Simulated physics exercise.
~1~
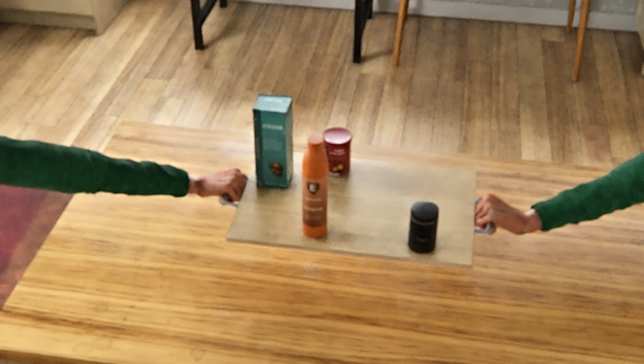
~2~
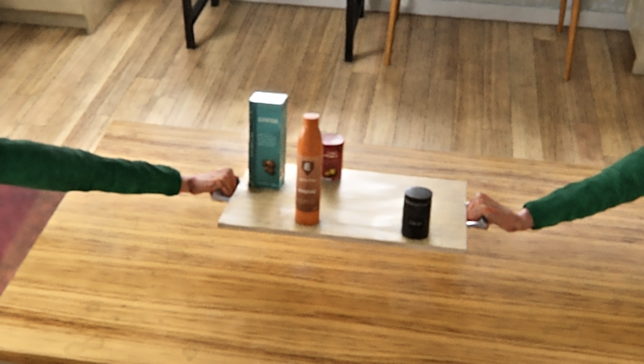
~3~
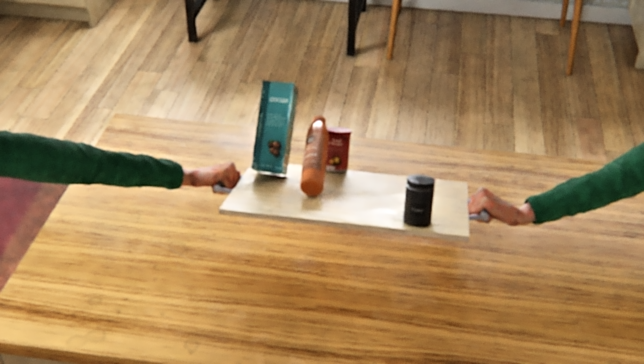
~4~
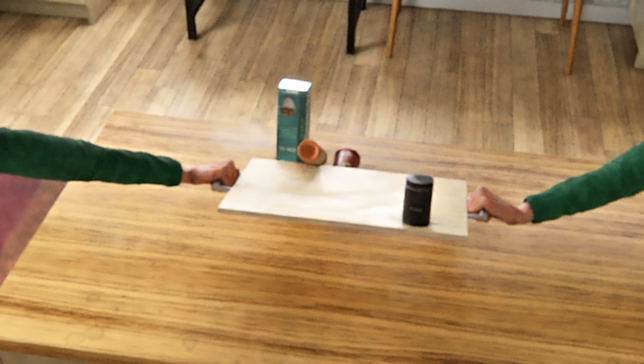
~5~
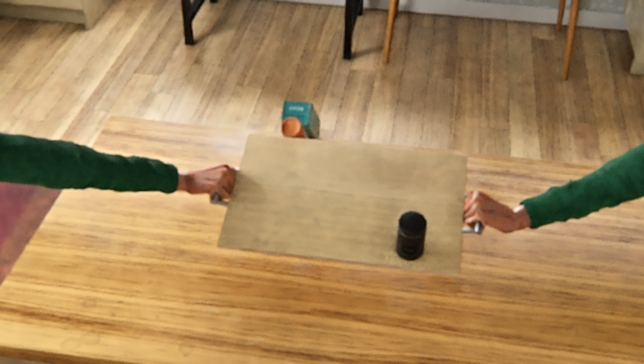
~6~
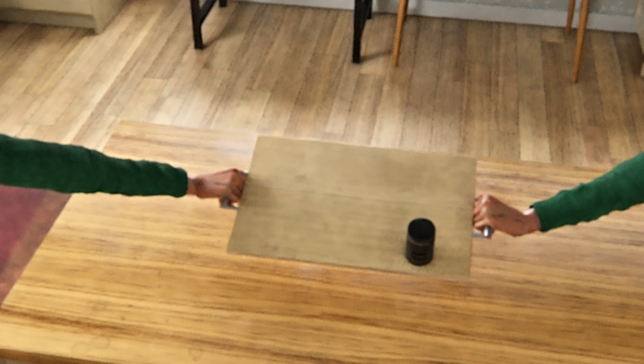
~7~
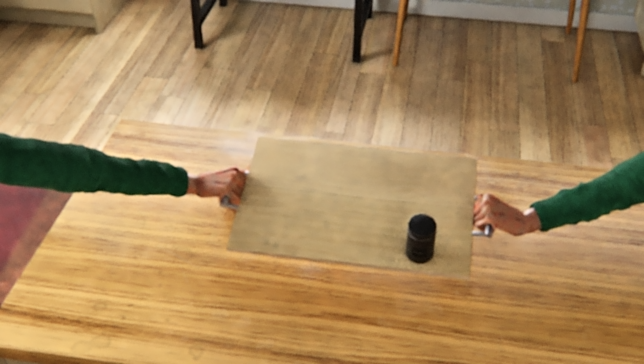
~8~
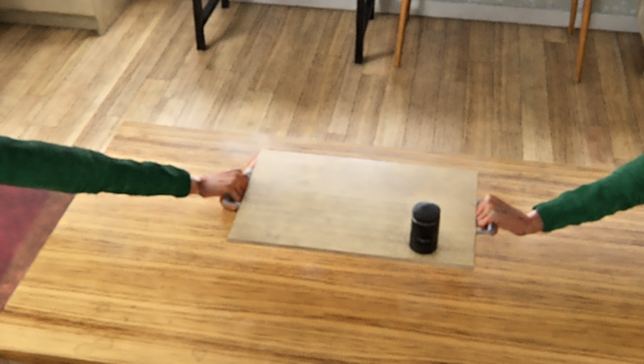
In the video, two hands tilt a rimless tray far edge down, and a turquoise carton, orange bottle and red tin topple off the far side while a black jar stays. The hands tip it the opposite way, then level it with only the jar standing on it.
